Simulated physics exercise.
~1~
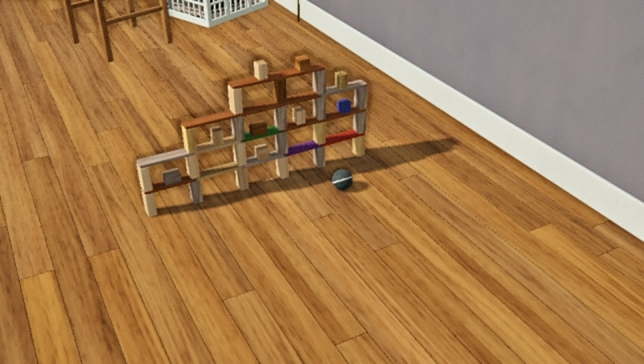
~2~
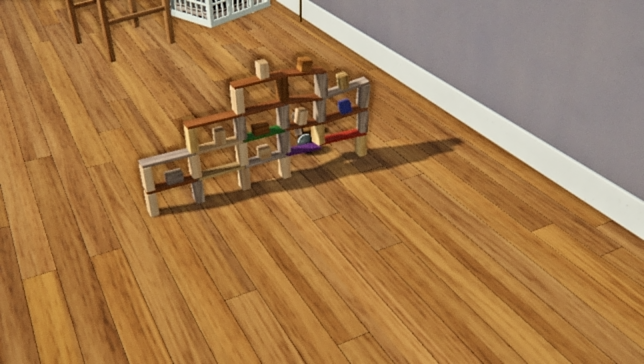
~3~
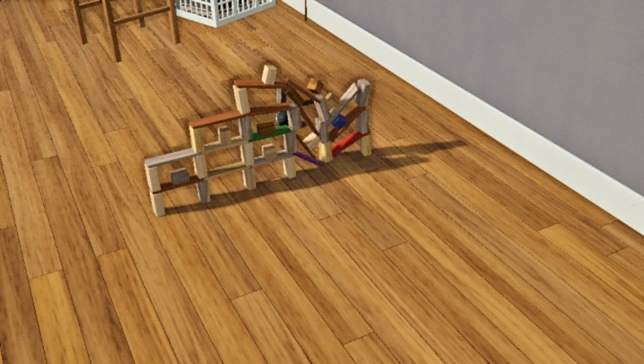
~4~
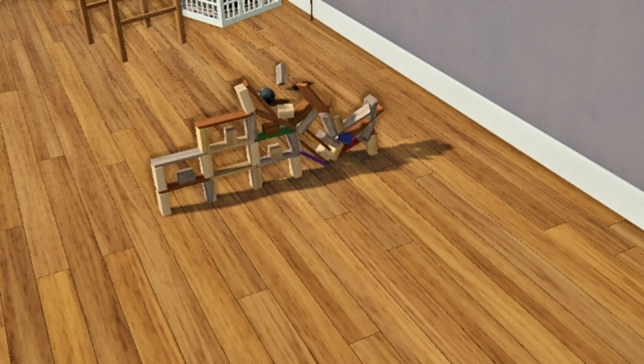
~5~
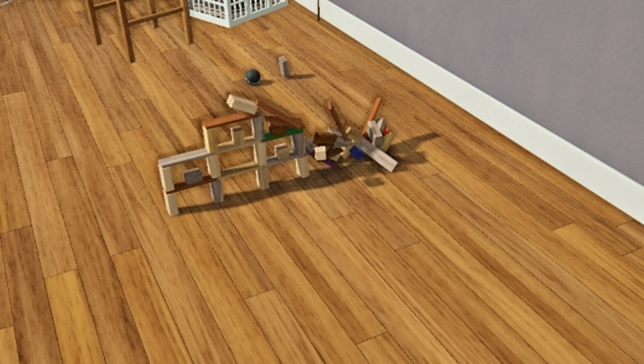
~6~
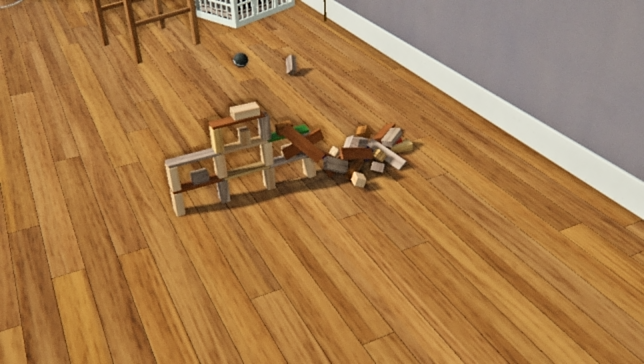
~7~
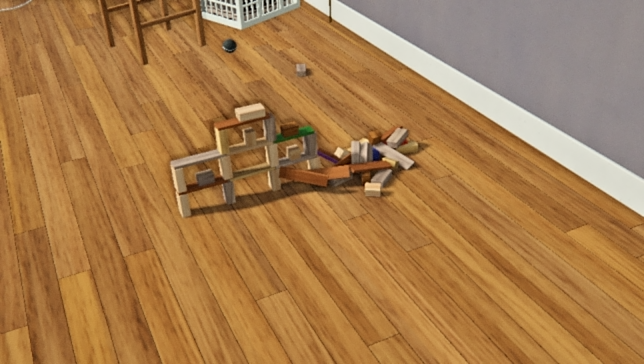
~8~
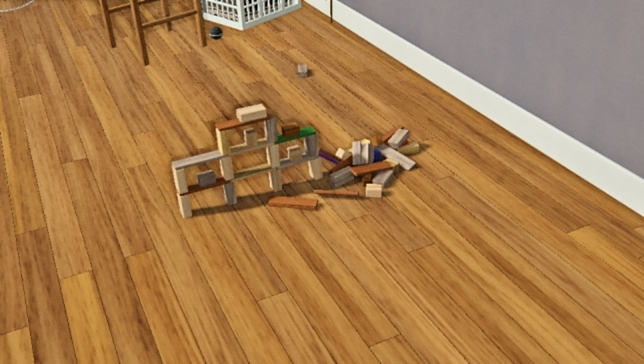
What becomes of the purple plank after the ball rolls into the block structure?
The purple plank falls as the right side of the structure collapses, and it does not stay up in its place.
The footage shows a dark ball rolling into a stepped structure of wooden blocks and planks on a wood floor. The right side collapses into a heap while the ball rolls out behind towards a white lattice object, and the left part with the green plank stays standing.
